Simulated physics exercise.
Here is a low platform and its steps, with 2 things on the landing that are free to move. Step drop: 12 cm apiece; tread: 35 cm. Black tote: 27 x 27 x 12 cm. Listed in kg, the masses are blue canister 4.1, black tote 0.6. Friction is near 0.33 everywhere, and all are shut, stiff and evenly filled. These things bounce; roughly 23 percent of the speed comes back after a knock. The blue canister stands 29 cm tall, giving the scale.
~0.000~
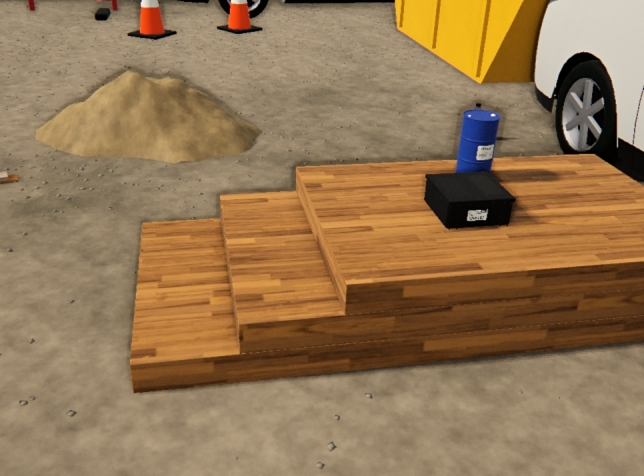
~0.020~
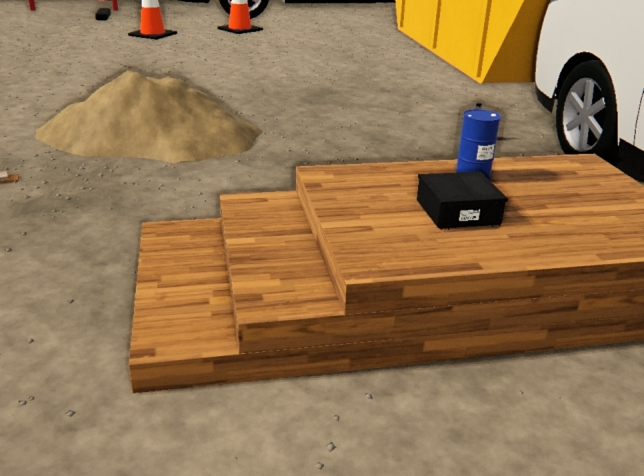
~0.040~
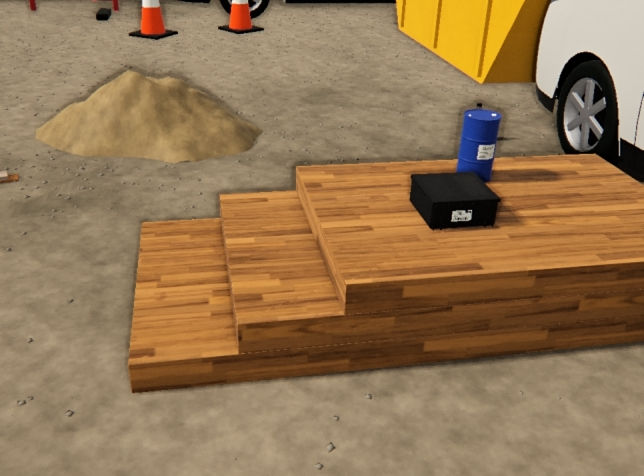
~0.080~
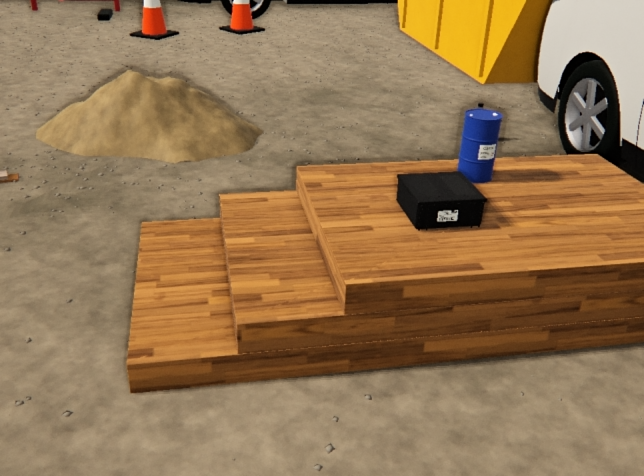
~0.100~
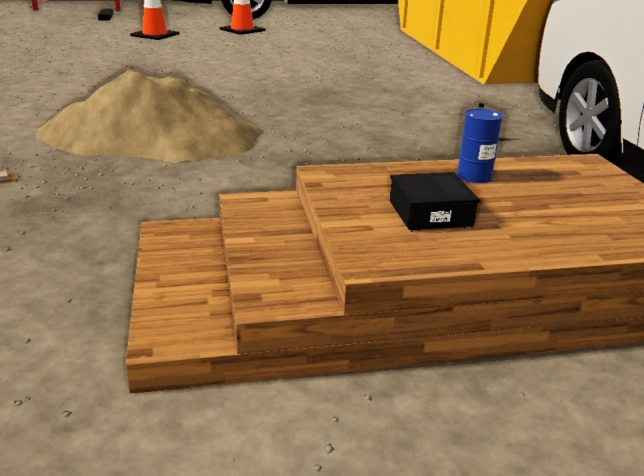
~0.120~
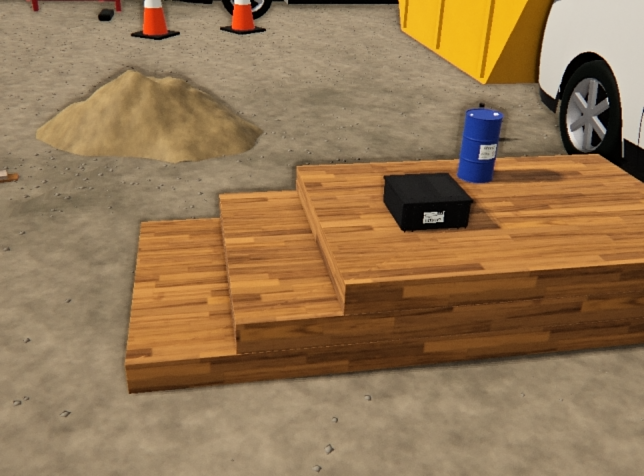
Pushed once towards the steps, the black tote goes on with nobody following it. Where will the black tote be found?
Oh, that one doesn't go over.
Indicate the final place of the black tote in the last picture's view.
At about (360, 205).
By 0.22 s, edge 30 cm ahead; black tote near (397, 202).
By 0.32 s, edge 22 cm ahead; black tote near (377, 204).
By 0.42 s, edge 17 cm ahead; black tote near (364, 205).
When it is over (0.9 s), edge 15 cm ahead; blue canister within 12 cm of the start. End places, in pixels of the last picture, black tote near (360, 205).
